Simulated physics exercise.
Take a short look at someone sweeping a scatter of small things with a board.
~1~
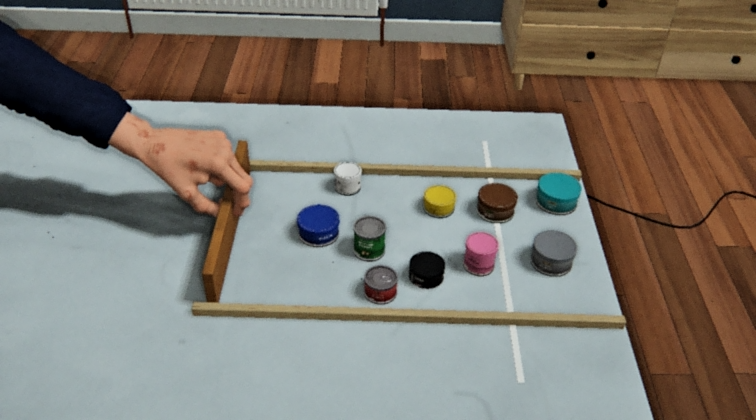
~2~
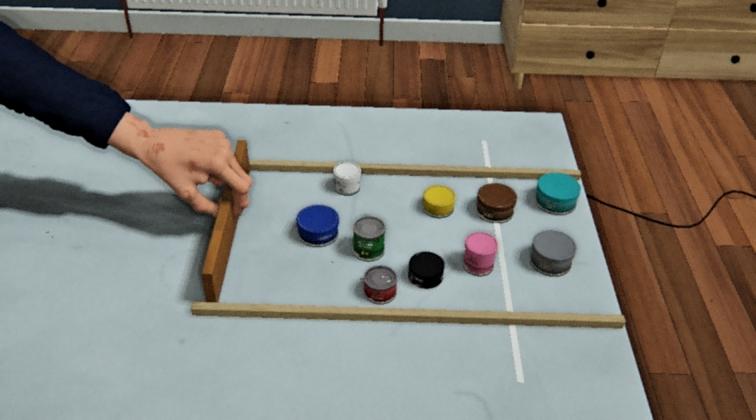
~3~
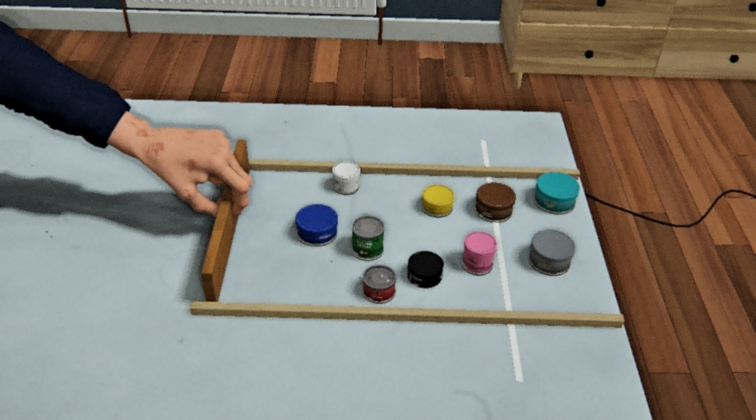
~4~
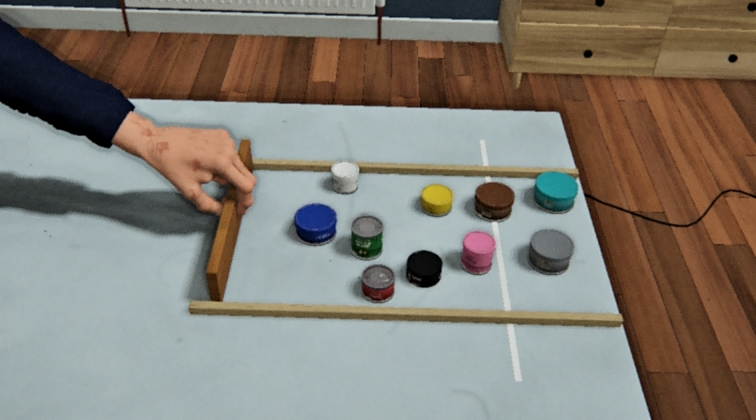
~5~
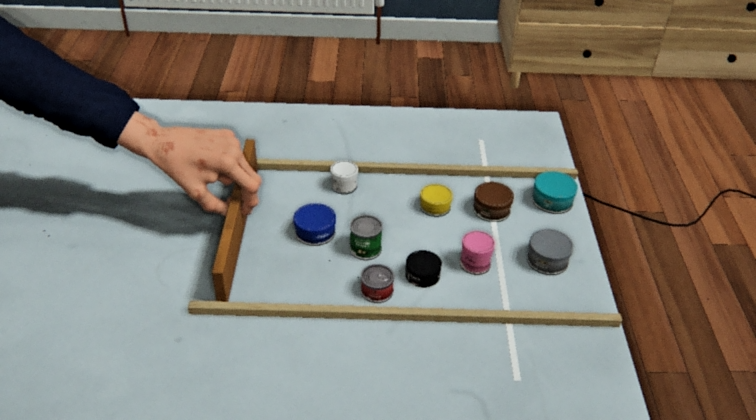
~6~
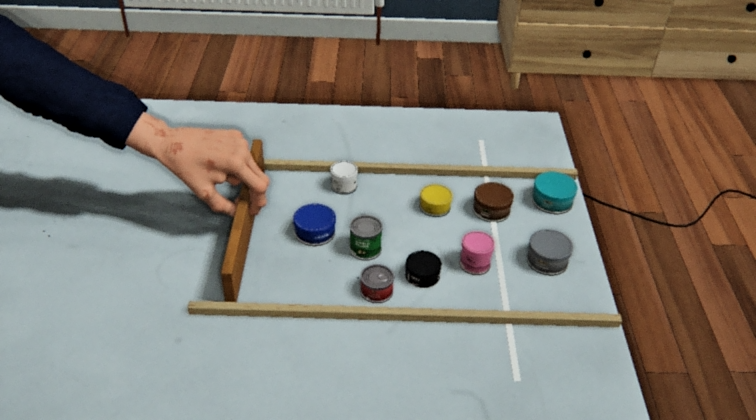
Wooden board held by a hand sliding slightly right between two wooden strips, towards scattered colourful tins lying still on a pale table.
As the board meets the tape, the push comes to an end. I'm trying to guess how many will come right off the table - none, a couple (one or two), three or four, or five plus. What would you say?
I expect every piece to stay on the table.
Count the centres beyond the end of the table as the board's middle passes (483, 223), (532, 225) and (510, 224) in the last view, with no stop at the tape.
Counts by place: 0 / 1 / 0.
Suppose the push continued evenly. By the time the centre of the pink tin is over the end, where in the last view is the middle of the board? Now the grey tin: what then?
Approx. (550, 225) for the first, approx. (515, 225) for the second.
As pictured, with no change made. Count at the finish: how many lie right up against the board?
It's touching 5 at the end.
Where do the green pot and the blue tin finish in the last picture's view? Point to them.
The green pot comes to rest close to (516, 246), while the blue tin rests close to (516, 226).
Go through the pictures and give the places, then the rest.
In the first frame, turquoise tin (558, 194); grey tin (553, 254); brown tin (497, 203); board (229, 216); tape (500, 241).
In the second frame, grey tin (553, 253); board (229, 216).
In the third frame, brown tin (495, 202); white tin (346, 178).
In the fourth frame, turquoise tin (555, 193); pink tin (478, 253).
In the fifth frame, grey tin (550, 252); yellow tin (436, 200).
In the sixth frame, turquoise tin (554, 193); grey tin (549, 252); brown tin (493, 202); board (245, 216); tape (496, 240).
Soon after, none off yet; turquoise tin at rest near (554, 193); grey tin at rest near (549, 252); brown tin at rest near (493, 202).
In the end, the number that fall off is zero.
